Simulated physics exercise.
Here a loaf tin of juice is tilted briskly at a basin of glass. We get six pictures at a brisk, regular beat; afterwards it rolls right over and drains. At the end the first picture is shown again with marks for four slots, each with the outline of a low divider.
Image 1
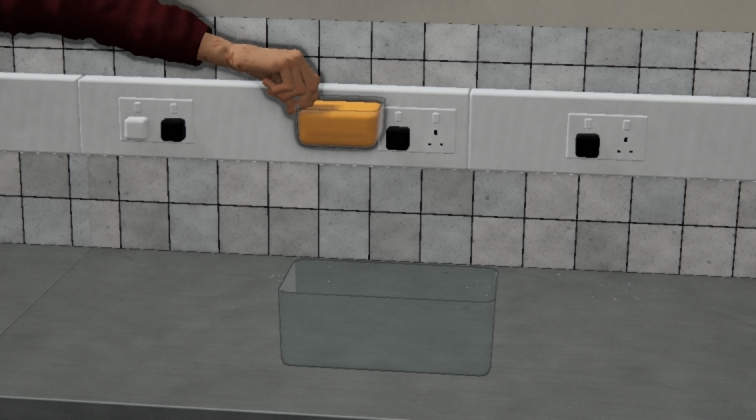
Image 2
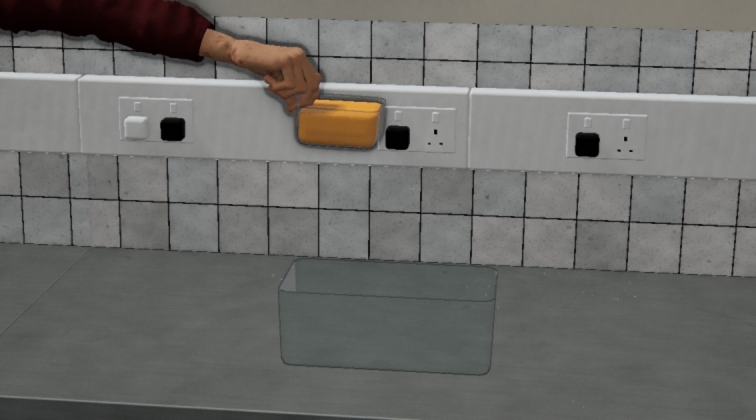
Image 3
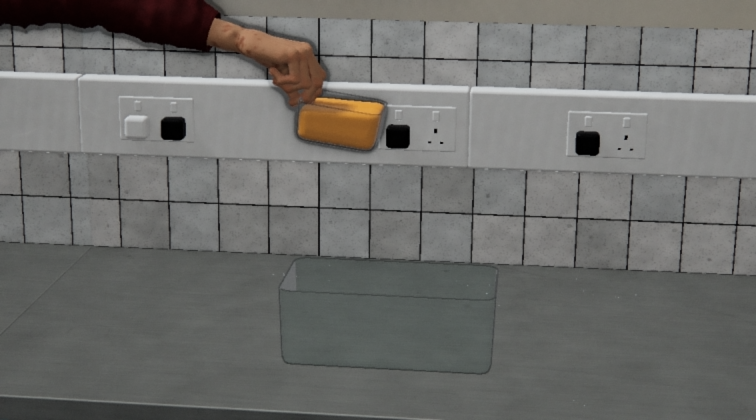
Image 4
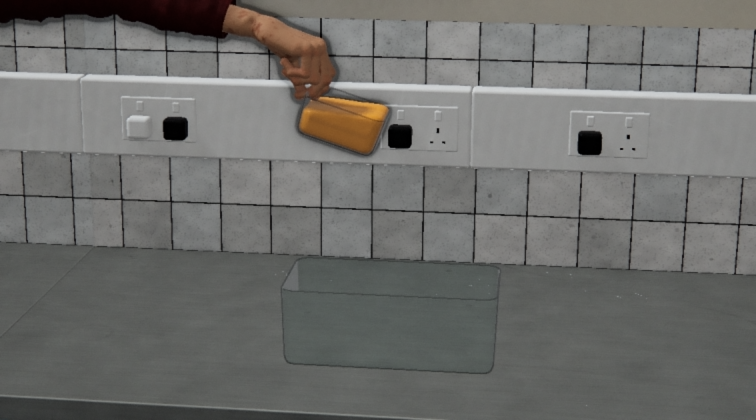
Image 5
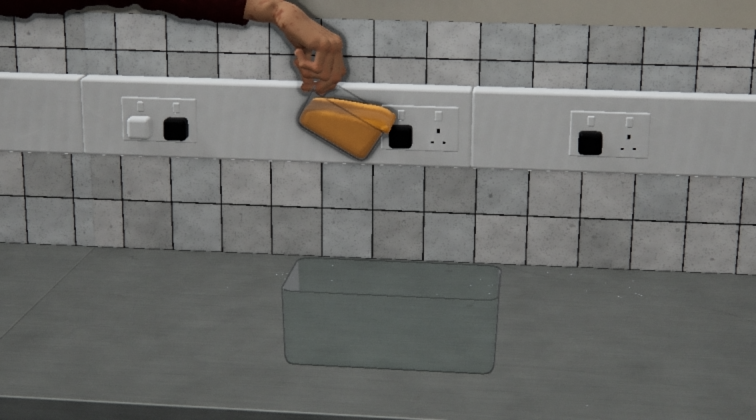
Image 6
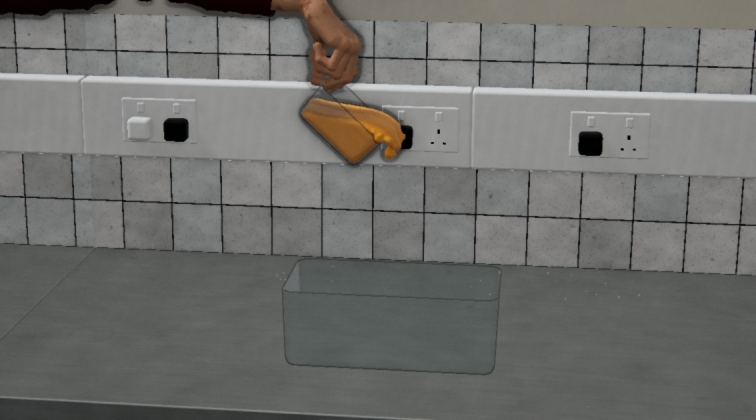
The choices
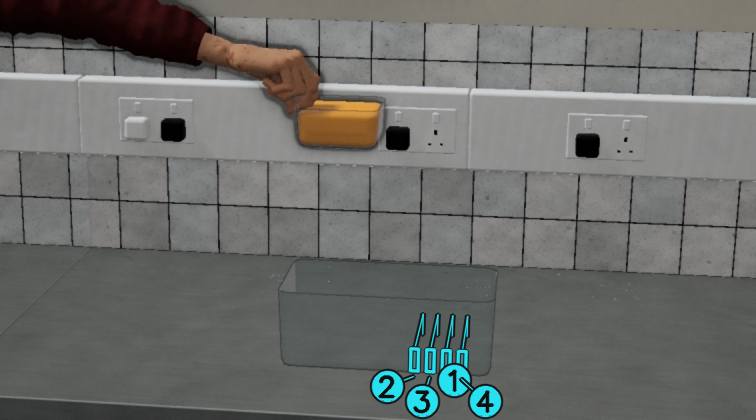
Above a glass basin, a hand tilts a loaf tin rightward until orange juice passes its lip.
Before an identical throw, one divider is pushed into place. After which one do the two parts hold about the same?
The answer is slot 3.
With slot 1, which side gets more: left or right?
The left one.
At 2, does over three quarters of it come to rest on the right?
No.
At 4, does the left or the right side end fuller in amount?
More ends on the left.
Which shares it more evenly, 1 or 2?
It is 2.
In cyan, 1 at (445, 378); 2 at (413, 376); 3 at (429, 377); 4 at (461, 379).
For slot 1, about 78 % ends left of the wall and 17 % right of it; 5 % is lost outside.
For slot 2, about 32 % ends left of the wall and 63 % right of it; 5 % is lost outside.
For slot 3, about 49 % ends left of the wall and 47 % right of it; 4 % is lost outside.
For slot 4, about 85 % ends left of the wall and 10 % right of it; 5 % is lost outside.
